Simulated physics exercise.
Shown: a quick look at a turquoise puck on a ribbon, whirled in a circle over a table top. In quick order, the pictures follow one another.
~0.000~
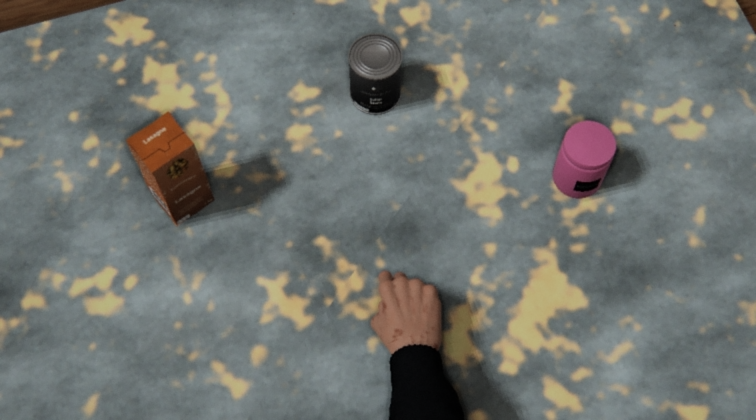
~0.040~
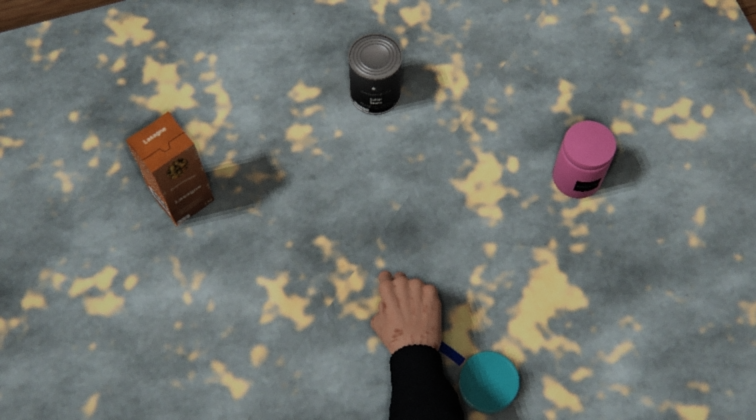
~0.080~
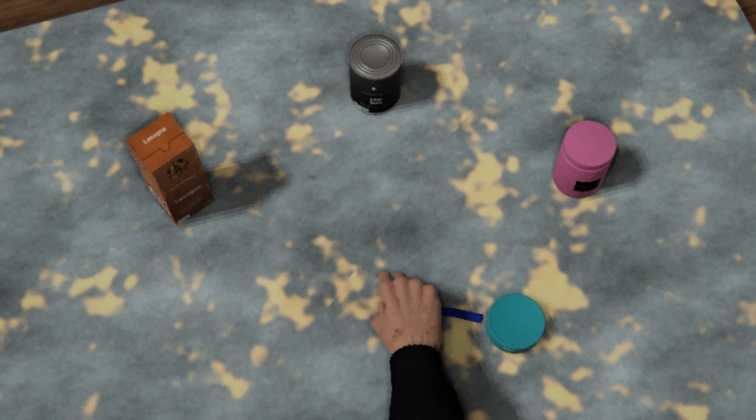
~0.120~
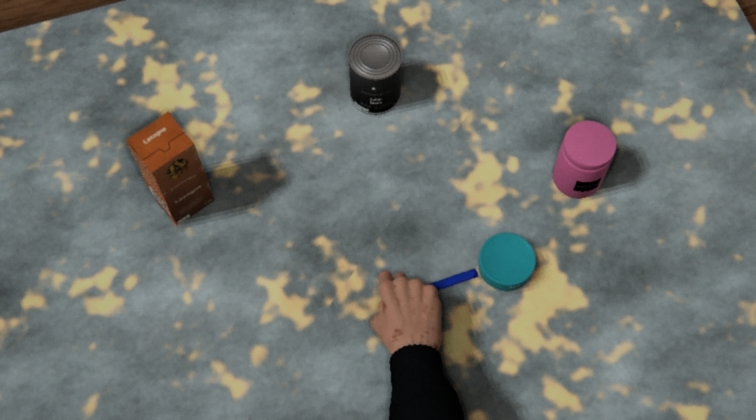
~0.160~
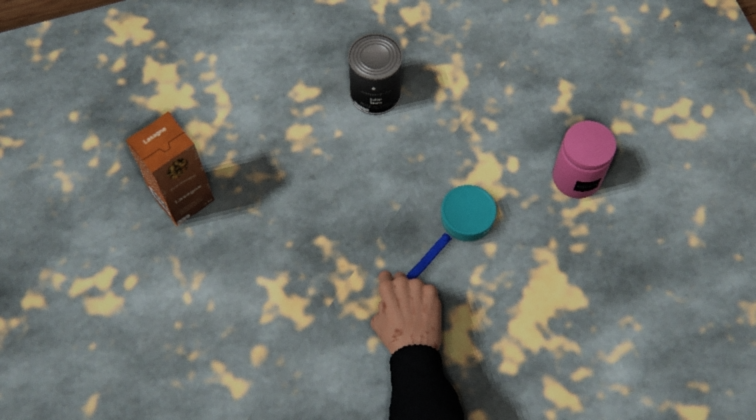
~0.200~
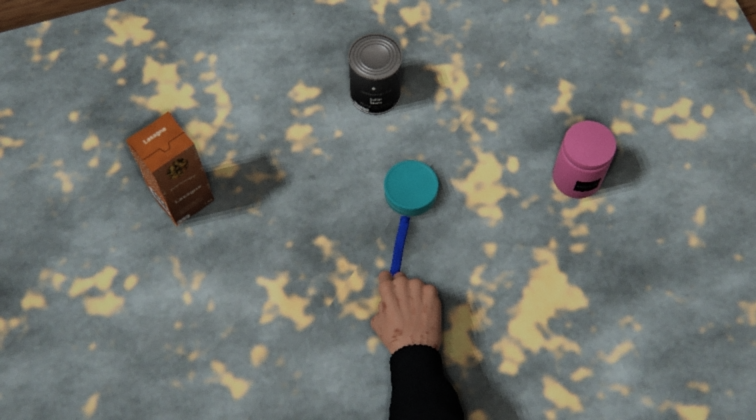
At first, a hand in a black sleeve rests on a mottled table top among an orange carton, a black tin and a pink jar. Then a turquoise puck on a blue ribbon appears at the lower right and swings anticlockwise around the hand, passing up the right side to above it.
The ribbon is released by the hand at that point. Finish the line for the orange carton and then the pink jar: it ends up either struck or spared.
The orange carton ends up struck. The pink jar ends up spared.
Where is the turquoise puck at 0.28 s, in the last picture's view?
I'd say close to (288, 186).
After 0.28 s, puck near (289, 187).
After 0.40 s, puck near (218, 170); orange carton pushed aside.
In the end, puck near (210, 158); orange carton pushed aside. The orange carton gets hit and the pink jar escapes it.
